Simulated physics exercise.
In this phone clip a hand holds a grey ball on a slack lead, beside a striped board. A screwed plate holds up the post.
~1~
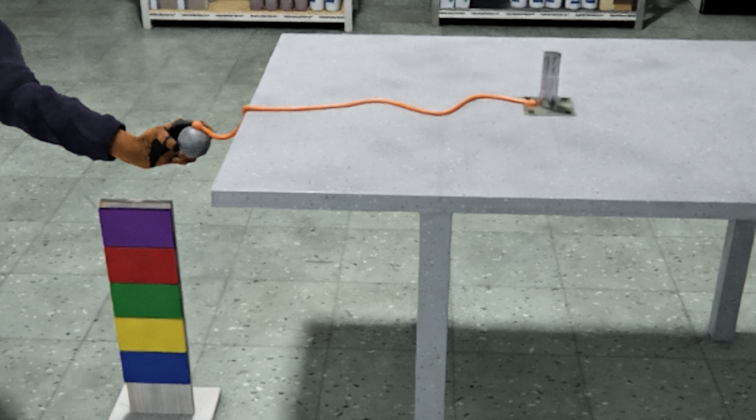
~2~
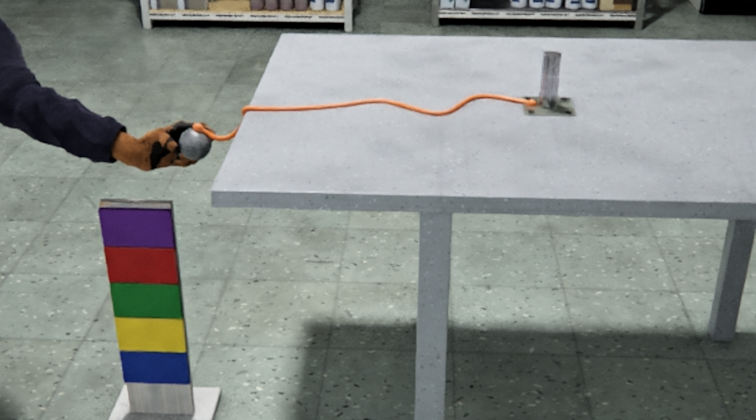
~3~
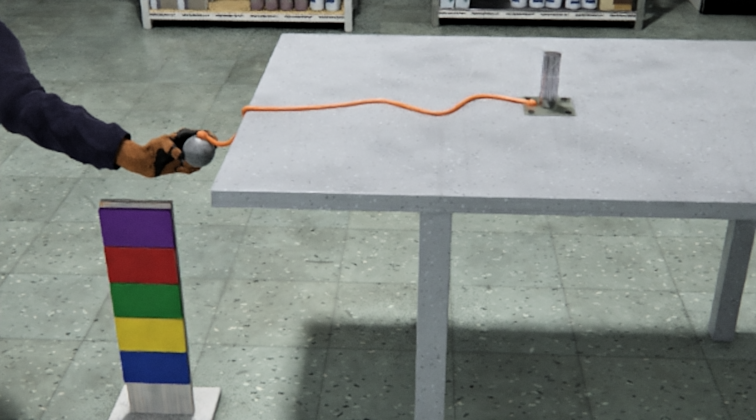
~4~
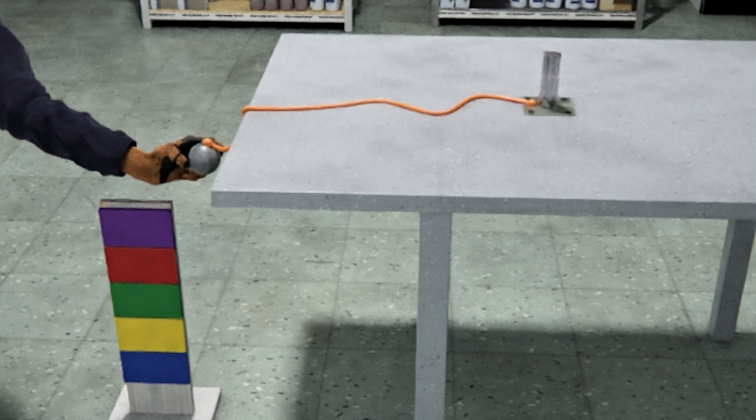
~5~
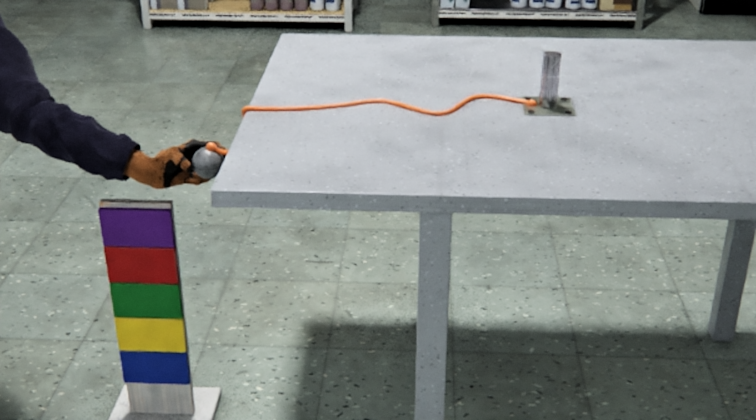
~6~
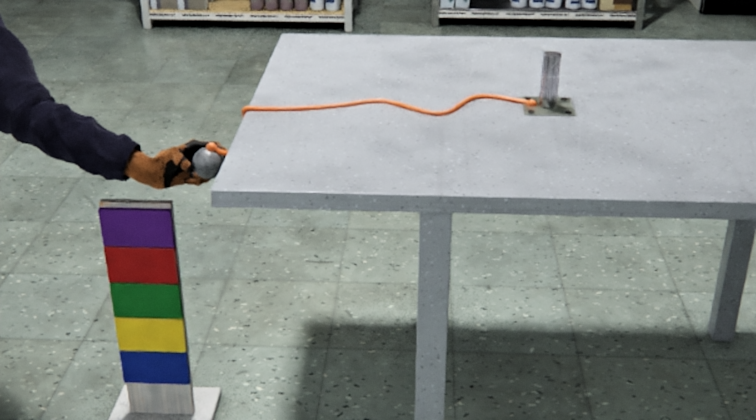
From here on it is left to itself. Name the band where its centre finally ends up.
Its centre finishes at the purple band.
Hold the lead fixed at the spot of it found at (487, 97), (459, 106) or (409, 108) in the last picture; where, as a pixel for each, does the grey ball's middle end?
(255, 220); (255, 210); (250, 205).
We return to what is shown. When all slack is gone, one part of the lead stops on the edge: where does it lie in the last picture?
Look close to (289, 109) - that's the one.
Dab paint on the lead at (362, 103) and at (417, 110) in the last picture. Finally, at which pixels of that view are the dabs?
Result - first point (323, 106), second point (385, 105).
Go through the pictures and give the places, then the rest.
In the first frame, grey ball (194, 142); purple (136, 229); red (141, 266); green (146, 301); yellow (150, 336); blue (155, 368).
In the second frame, grey ball (195, 144); lead through (498, 98) (452, 110) (389, 102) (323, 107) (248, 113).
In the third frame, grey ball (199, 151).
In the fourth frame, grey ball (204, 159); lead through (498, 98) (452, 110) (389, 102) (323, 107) (248, 113).
In the fifth frame, grey ball (208, 163).
In the sixth frame, grey ball (209, 163); lead through (498, 98) (452, 110) (389, 102) (323, 107) (248, 113).
A little later, ball near (250, 221); level with purple.
Next, ball near (252, 227); level with purple.
When it is over, ball near (257, 229); level with purple. The purple one.
